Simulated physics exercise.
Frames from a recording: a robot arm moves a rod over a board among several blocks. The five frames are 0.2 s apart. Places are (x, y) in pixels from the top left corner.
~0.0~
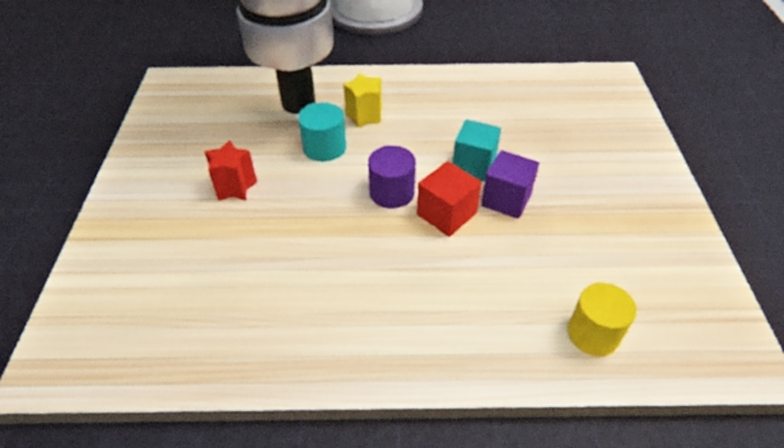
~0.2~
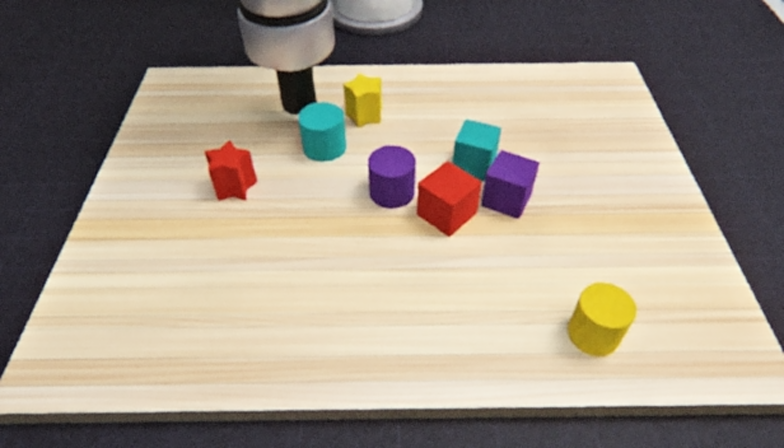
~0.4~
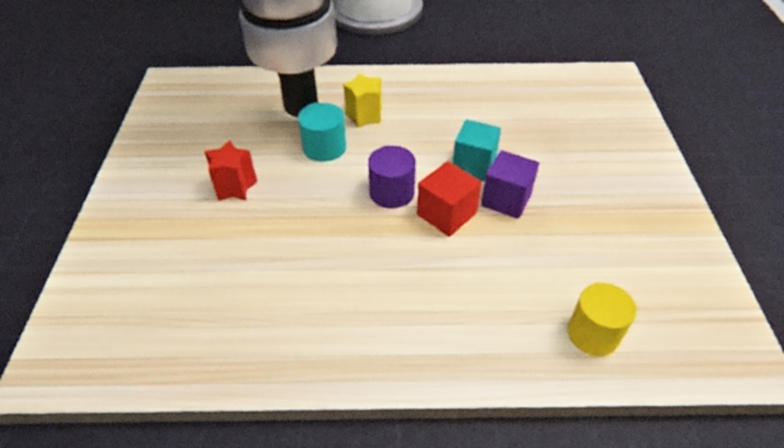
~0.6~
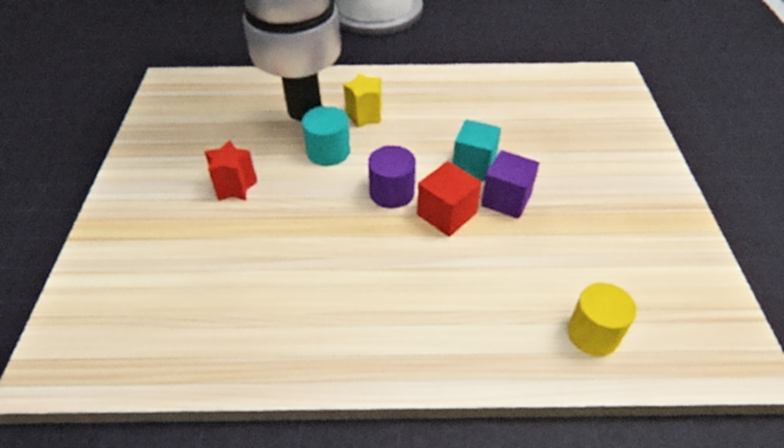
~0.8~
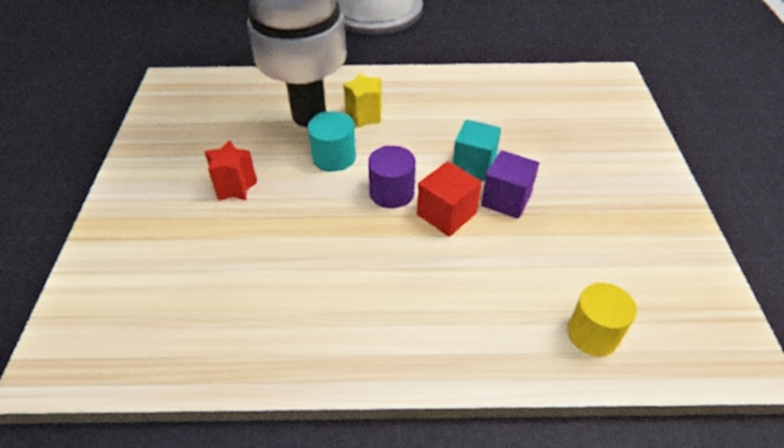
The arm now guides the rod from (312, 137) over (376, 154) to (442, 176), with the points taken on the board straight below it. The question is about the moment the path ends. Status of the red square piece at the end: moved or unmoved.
The push misses it.
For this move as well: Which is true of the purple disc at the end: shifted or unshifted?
At the end of the path, the purple disc has moved off its old spot.
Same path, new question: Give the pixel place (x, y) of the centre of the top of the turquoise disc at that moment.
I expect it at (364, 150).
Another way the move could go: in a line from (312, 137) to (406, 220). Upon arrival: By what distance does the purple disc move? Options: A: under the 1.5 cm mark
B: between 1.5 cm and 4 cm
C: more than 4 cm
Answer: C.
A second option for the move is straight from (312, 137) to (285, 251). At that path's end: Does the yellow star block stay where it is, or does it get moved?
If the rod follows that path, the yellow star block stays in its place.
The first path, step by step. One third of the way, rod at (354, 128); turquoise disc at (357, 143); purple disc at (394, 163).
Two thirds of the way, rod at (398, 141); turquoise disc at (364, 150); purple disc at (398, 173).
At the end, rod at (443, 157); turquoise disc at (364, 150); purple disc at (398, 173); red square piece unmoved; turquoise square piece at (485, 134).
